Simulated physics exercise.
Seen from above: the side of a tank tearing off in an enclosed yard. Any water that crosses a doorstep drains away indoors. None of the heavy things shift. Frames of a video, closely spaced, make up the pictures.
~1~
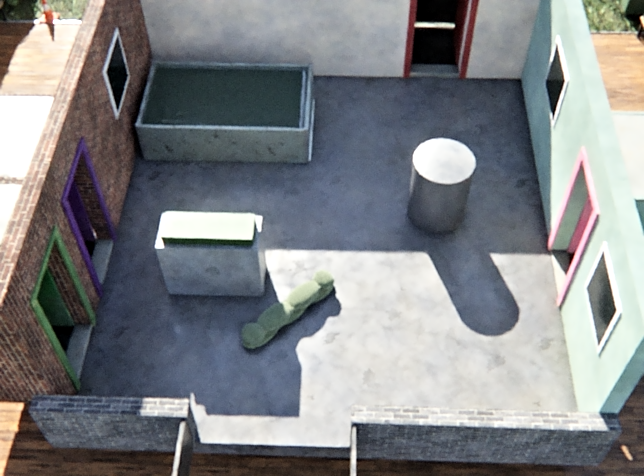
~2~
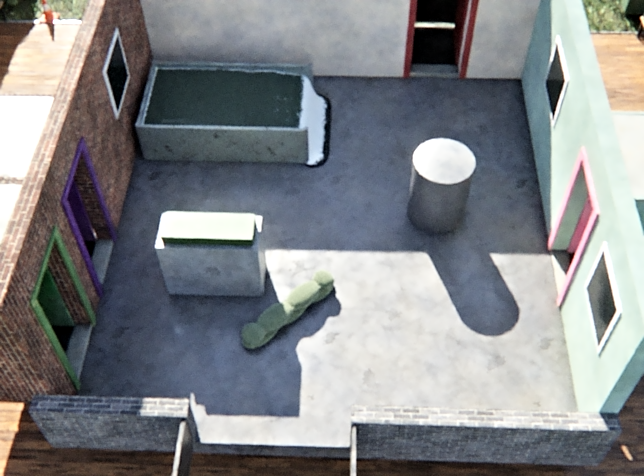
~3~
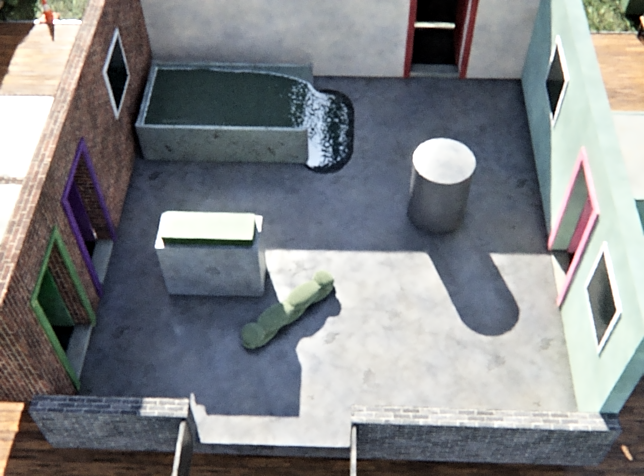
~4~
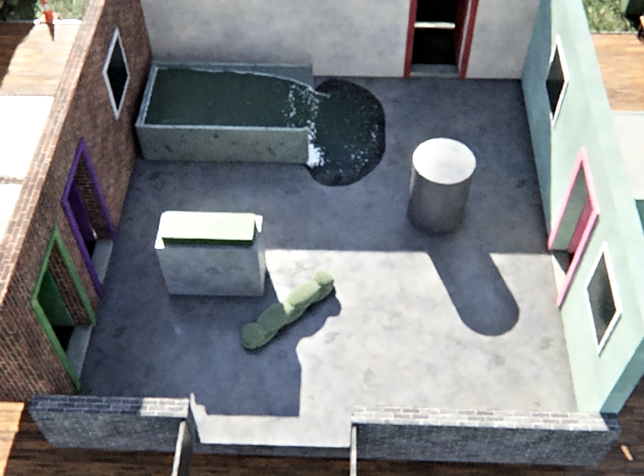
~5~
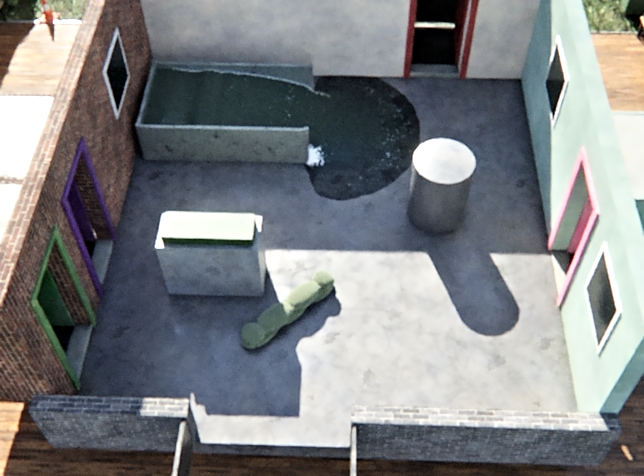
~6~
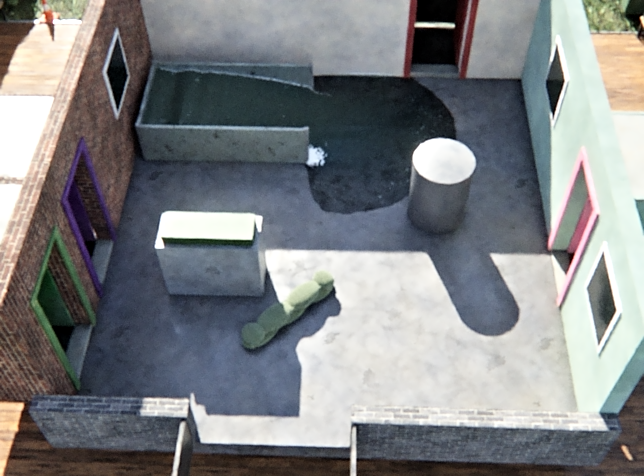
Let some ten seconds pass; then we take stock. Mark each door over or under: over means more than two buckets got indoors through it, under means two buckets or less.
Purple door - under, red door - over, green door - under, pink door - over.
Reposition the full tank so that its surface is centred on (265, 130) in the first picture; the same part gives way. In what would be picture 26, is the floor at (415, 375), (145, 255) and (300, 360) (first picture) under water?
Well, in the order you listed them, they'd be reached by the flood, unreached and reached by the flood.
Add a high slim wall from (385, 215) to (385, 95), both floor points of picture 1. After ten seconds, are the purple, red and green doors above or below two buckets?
Door by door, purple door comes in under, red door comes in under, green door comes in under.
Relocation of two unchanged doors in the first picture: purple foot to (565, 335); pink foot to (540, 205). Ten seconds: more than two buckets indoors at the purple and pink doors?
Going through them, I find the purple door escapes flooding and the pink door overflows.
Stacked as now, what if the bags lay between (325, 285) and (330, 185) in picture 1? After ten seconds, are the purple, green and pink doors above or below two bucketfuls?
Here's how it plays out: The purple door survives it, the green door survives it, the pink door gets swamped.
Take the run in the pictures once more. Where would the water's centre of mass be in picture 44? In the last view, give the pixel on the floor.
At about (401, 201).
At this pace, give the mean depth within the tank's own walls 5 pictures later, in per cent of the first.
My figure is about 62 in a hundred.
A moment on, water covers 25 % of the floor; the purple door not reached, the red door wet at the sill, nothing in, the green door not reached, the pink door not reached.
Next, water covers 30 % of the floor; the purple door not reached, the red door under two buckets in, the green door not reached, the pink door wet at the sill, nothing in.
Then, water covers 50 % of the floor; the purple door not reached, the red door under two buckets in, the green door not reached, the pink door under two buckets in.
Later, water covers 70 % of the floor; the purple door not reached, the red door over two buckets in, the green door not reached, the pink door over two buckets in.
In the end, water covers 90 % of the floor; the purple door wet at the sill, nothing in, the red door far over two buckets in, the green door under two buckets in, the pink door over two buckets in.
